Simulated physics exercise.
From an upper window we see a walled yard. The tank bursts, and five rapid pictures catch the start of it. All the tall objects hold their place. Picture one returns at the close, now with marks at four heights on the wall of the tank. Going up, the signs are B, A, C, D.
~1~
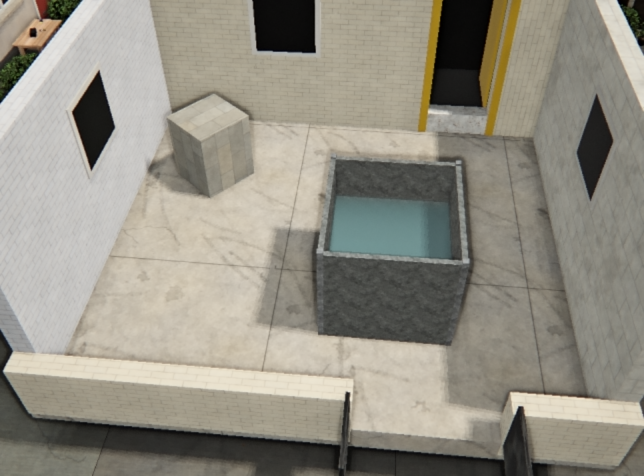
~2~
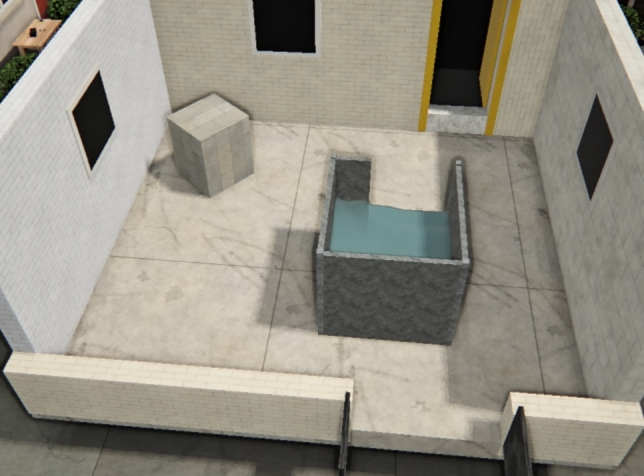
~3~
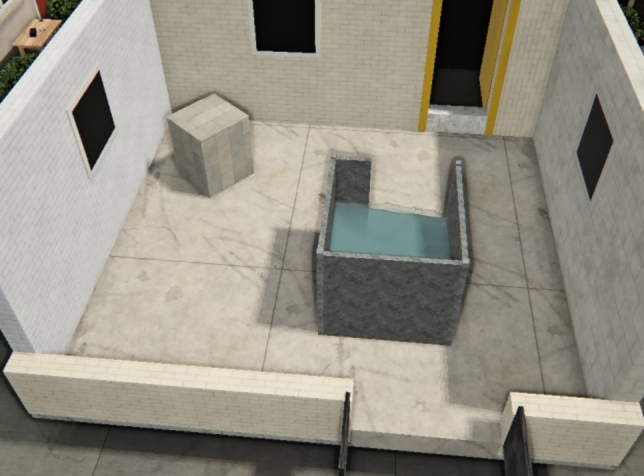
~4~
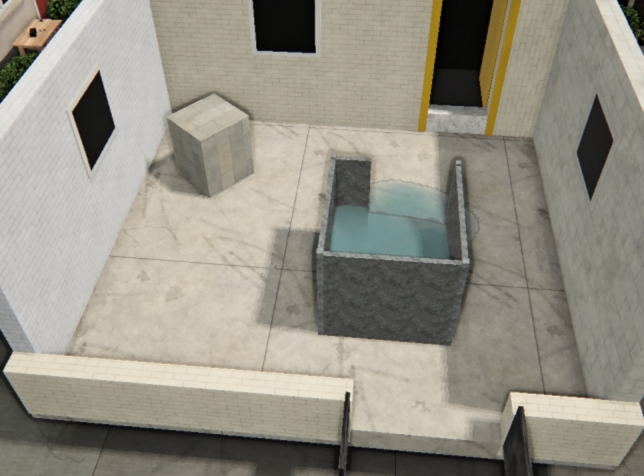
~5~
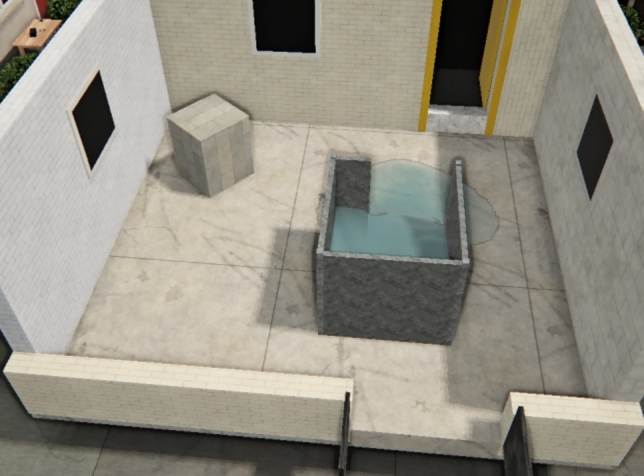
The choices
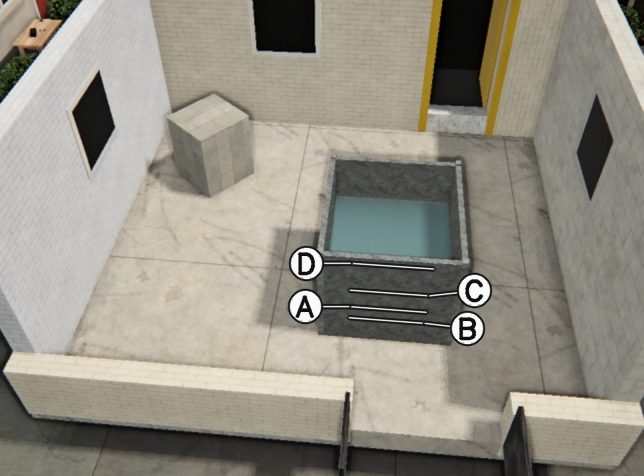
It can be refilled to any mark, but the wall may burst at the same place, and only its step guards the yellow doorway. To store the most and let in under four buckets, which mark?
C will do.
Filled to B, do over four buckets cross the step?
No, that is safe.
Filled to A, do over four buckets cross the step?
No, that is safe.
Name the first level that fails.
The answer is D.
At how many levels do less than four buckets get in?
Three of the four.
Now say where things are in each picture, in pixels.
Water in the tank at rest, its middle at (391, 241); foot of the yellow doorway at (455, 133); open gate at (432, 383).
Water covers 1 % of the ground, its front hidden from here.
Water covers 3 % of the ground, its front hidden from here.
Water covers 7 % of the ground, its front hidden from here.
Water covers 12 % of the ground, its front hidden from here.
On the marked copy, A at (387, 309); B at (386, 320); C at (389, 293); D at (392, 266); from the bottom up B, A, C, D.
With A, nothing gets over.
With B, nothing gets over.
With C, a splash gets over, under a bucket.
With D, about 9 bucketfuls get in.
